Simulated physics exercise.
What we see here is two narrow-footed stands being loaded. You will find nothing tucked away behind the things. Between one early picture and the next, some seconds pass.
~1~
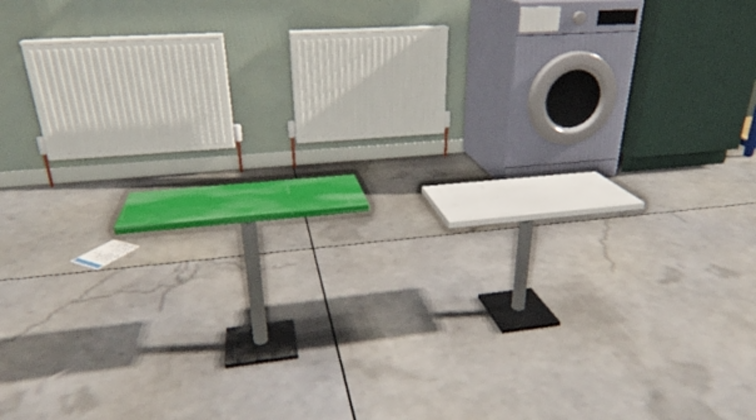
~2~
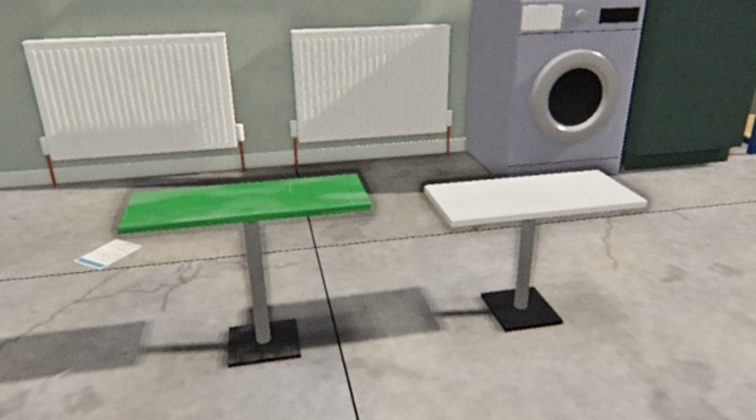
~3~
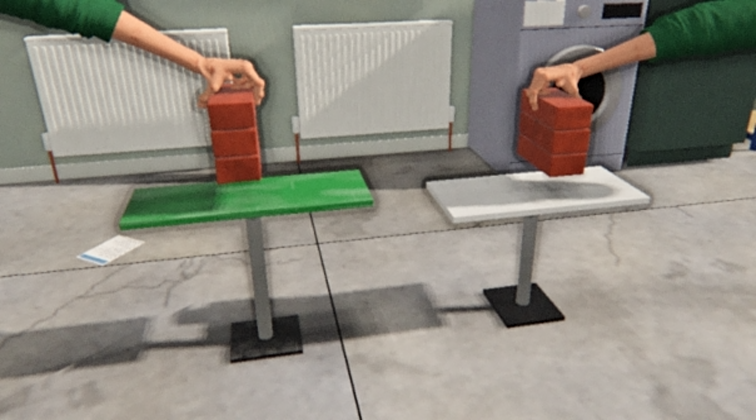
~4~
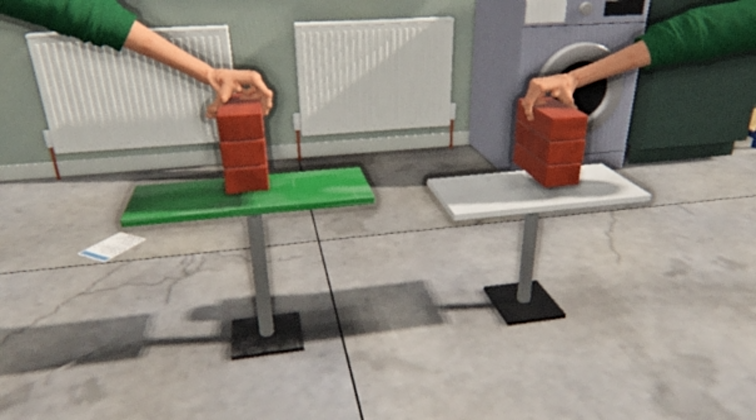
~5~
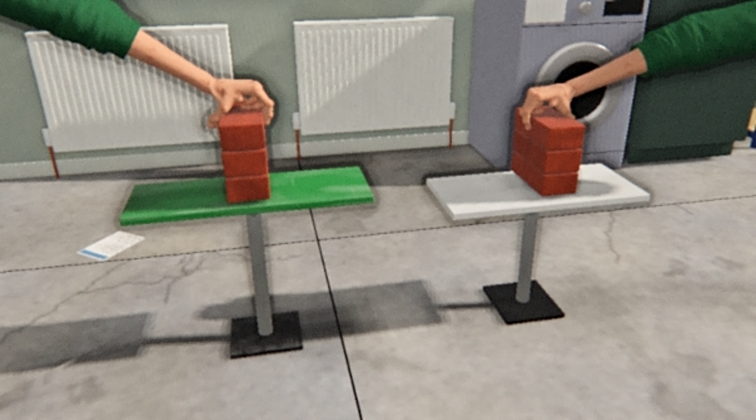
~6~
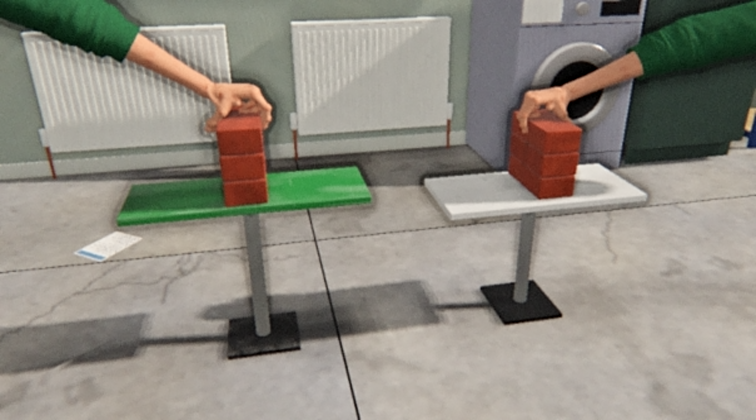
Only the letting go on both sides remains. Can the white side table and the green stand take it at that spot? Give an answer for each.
Outcome: The white side table keeps steady; the green stand keeps steady.
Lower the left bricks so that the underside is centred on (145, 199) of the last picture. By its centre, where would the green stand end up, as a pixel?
(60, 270).
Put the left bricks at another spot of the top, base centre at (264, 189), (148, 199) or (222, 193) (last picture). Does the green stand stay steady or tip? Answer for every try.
Try by try: It stays upright, then falls over, then stays upright.
Then, 0.28 s after the last picture, white side table at rest near (531, 190); green stand at rest near (249, 194).
At rest, the white side table holds firm, near (532, 190); the green stand holds firm, near (249, 194).
